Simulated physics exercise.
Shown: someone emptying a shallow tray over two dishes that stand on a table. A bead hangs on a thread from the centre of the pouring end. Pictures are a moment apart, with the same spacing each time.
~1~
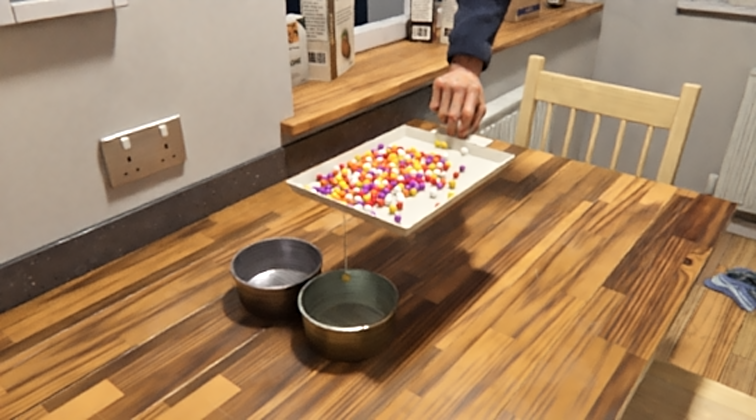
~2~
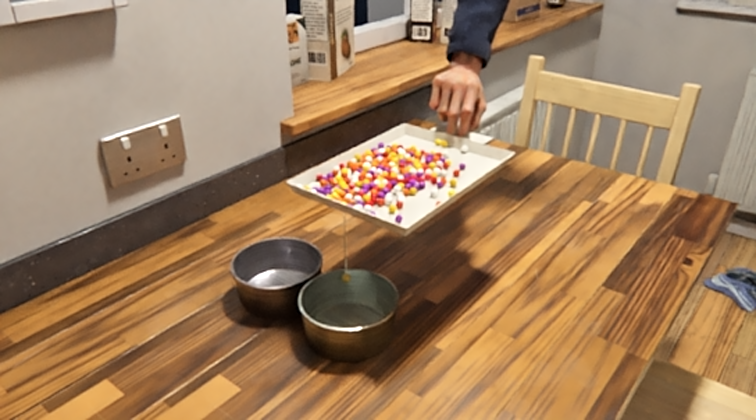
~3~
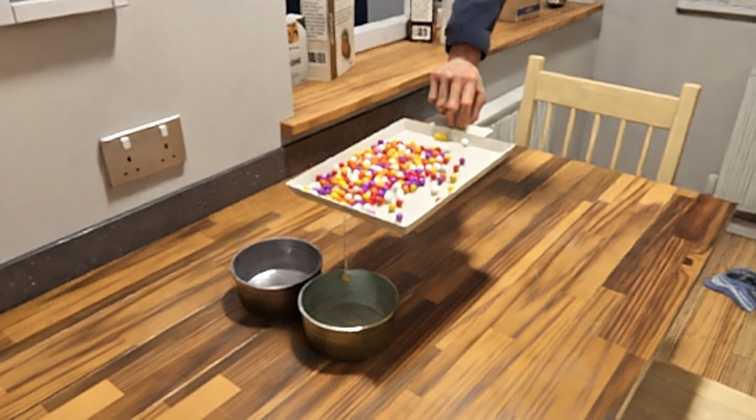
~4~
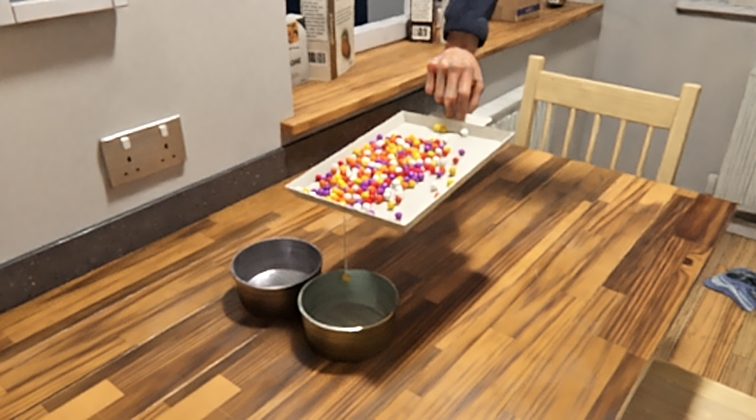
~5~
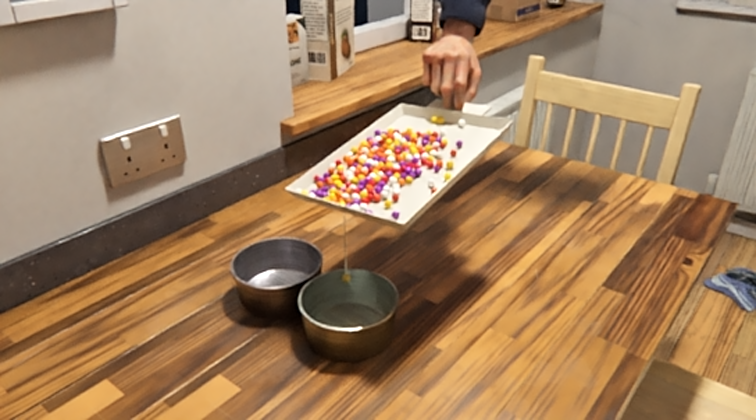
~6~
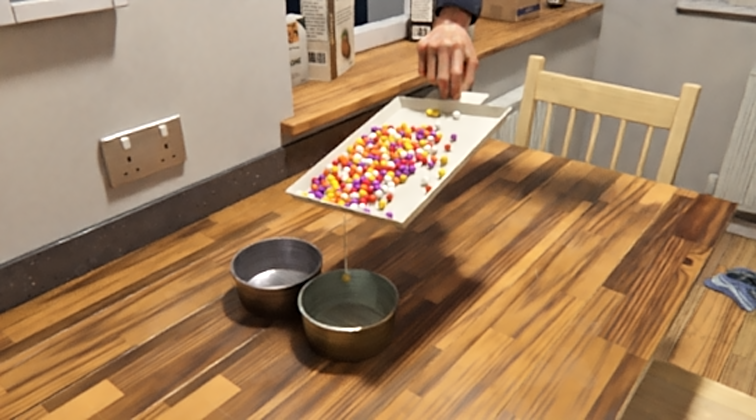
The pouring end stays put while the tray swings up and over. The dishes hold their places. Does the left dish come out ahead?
Yes.
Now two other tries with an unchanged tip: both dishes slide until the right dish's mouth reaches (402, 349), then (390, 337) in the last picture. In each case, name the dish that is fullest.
Case one: The dish at left. Case two: The dish at left.
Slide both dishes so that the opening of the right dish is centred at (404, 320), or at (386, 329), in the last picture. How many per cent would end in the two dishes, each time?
Close to 60 %, followed by close to 70 %.
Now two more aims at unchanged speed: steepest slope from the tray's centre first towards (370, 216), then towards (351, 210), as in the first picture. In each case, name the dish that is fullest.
First: The dish at right. Second: The dish at right.
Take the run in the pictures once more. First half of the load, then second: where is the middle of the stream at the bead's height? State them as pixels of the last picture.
Starting near (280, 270), moving on to near (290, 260).
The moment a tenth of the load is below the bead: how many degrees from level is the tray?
That would be about 55 degrees from level.
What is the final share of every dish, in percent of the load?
So the left dish gets 70 % of the load, while the right one gets 10 %.
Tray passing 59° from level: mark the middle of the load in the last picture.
Load centre: Approx. (304, 209).
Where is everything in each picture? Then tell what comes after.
The first picture shows corners of the pouring end (294, 181) and (405, 224), level; middle of the load (385, 176), round plastic beads; left dish (244, 295); right dish (316, 336); bead on its thread (346, 278).
The second picture shows corners of the pouring end (294, 181) and (405, 223), level; middle of the load (385, 175).
The third picture shows corners of the pouring end (293, 183) and (404, 222), tipped barely, lowest at the left corner; middle of the load (385, 172).
The fourth picture shows corners of the pouring end (293, 185) and (403, 220), tipped a little, lowest at the left corner; middle of the load (384, 169).
The fifth picture shows corners of the pouring end (292, 187) and (402, 219), tipped a little, lowest at the left corner; middle of the load (381, 166).
The sixth picture shows corners of the pouring end (292, 189) and (401, 217), tipped clearly, lowest at the left corner; middle of the load (376, 164), the larger part on the move; left dish (244, 295); right dish (316, 336).
Just after the last frame, tray tipped steeply; roughly half on the tray; about a tenth in the right dish; roughly a quarter in the left dish; just a few outside both; roughly a quarter in the air.
A moment on, tray tipped right over; about a tenth in the right dish; the larger part in the left dish; about a tenth outside both; just a few in the air.
Further on, tray tipped past a quarter turn; about a tenth in the right dish; the larger part in the left dish; about a tenth outside both.
When it is over, tray tipped past a quarter turn; about a tenth in the right dish; the larger part in the left dish; about a tenth outside both.
